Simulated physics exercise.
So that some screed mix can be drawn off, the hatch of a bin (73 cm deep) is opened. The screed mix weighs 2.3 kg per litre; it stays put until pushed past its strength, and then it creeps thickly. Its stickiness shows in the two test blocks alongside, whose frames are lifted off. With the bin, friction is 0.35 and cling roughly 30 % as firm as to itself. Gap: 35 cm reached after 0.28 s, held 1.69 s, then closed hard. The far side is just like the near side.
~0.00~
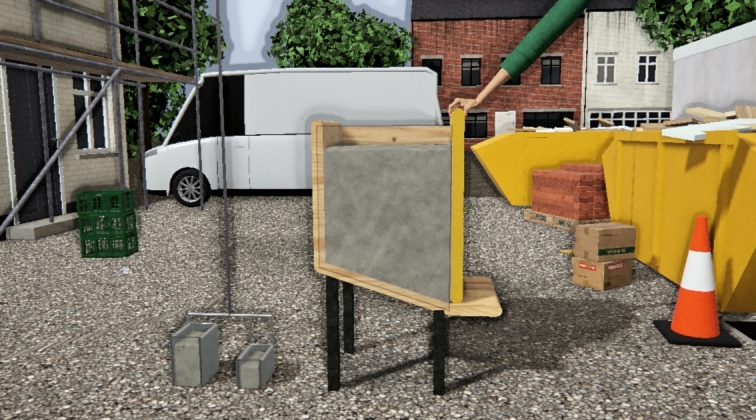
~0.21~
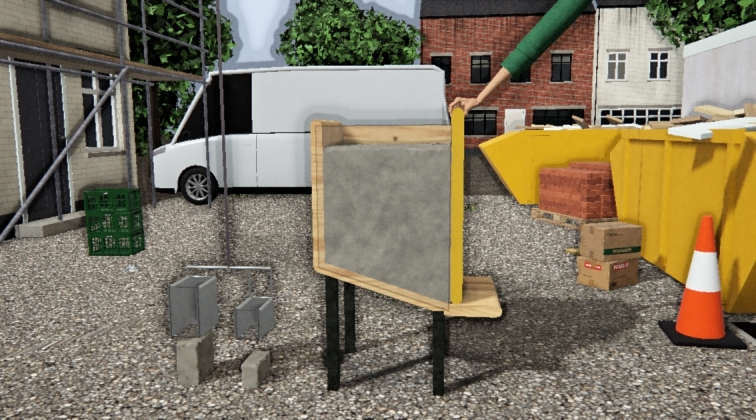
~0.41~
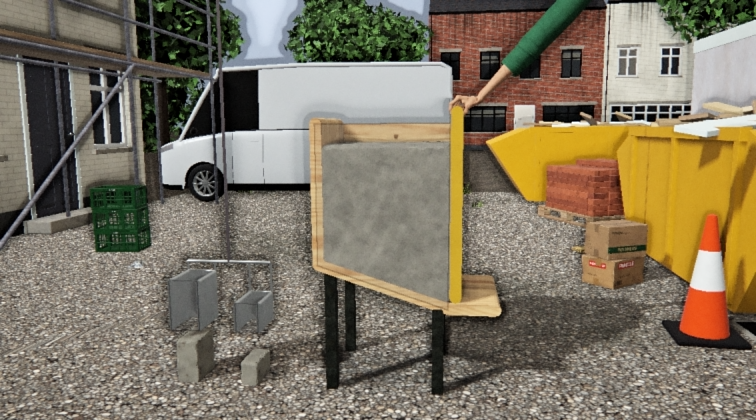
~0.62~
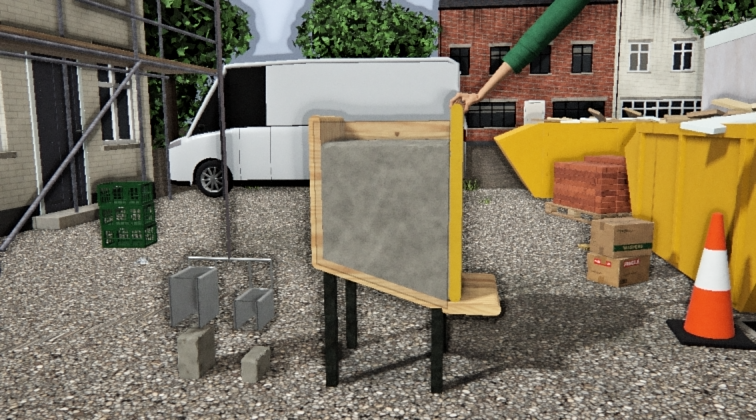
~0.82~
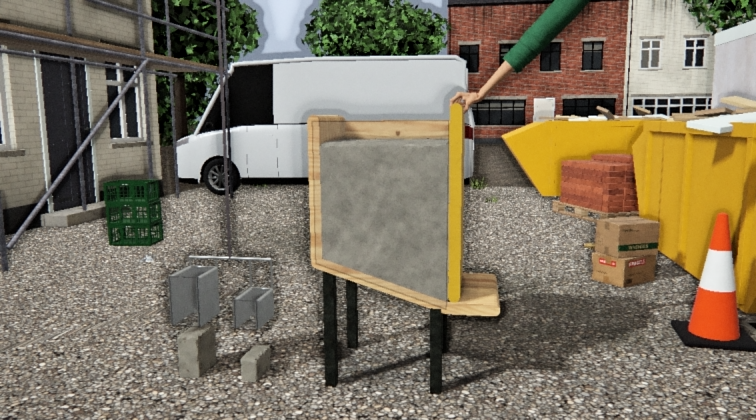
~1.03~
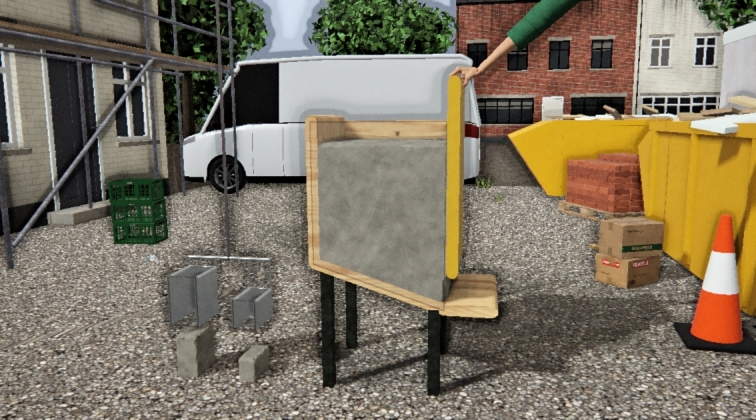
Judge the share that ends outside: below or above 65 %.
Lab note - outcome smaller than 65 %.
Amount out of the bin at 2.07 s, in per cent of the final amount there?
Close to 70 in a hundred.
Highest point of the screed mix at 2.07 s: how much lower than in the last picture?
The gap comes to about 12 centimetres.
After 1.50 s, the hatch is 35 cm open and 9 % is out.
After 2.07 s, the hatch is 35 cm open and 25 % is out.
After 2.63 s, the hatch is 35 cm open and 32 % is out.
After 3.19 s, the hatch is 8.4 cm open and 38 % is out.
After 3.65 s, at the end, the hatch is shut and 38 % is out.
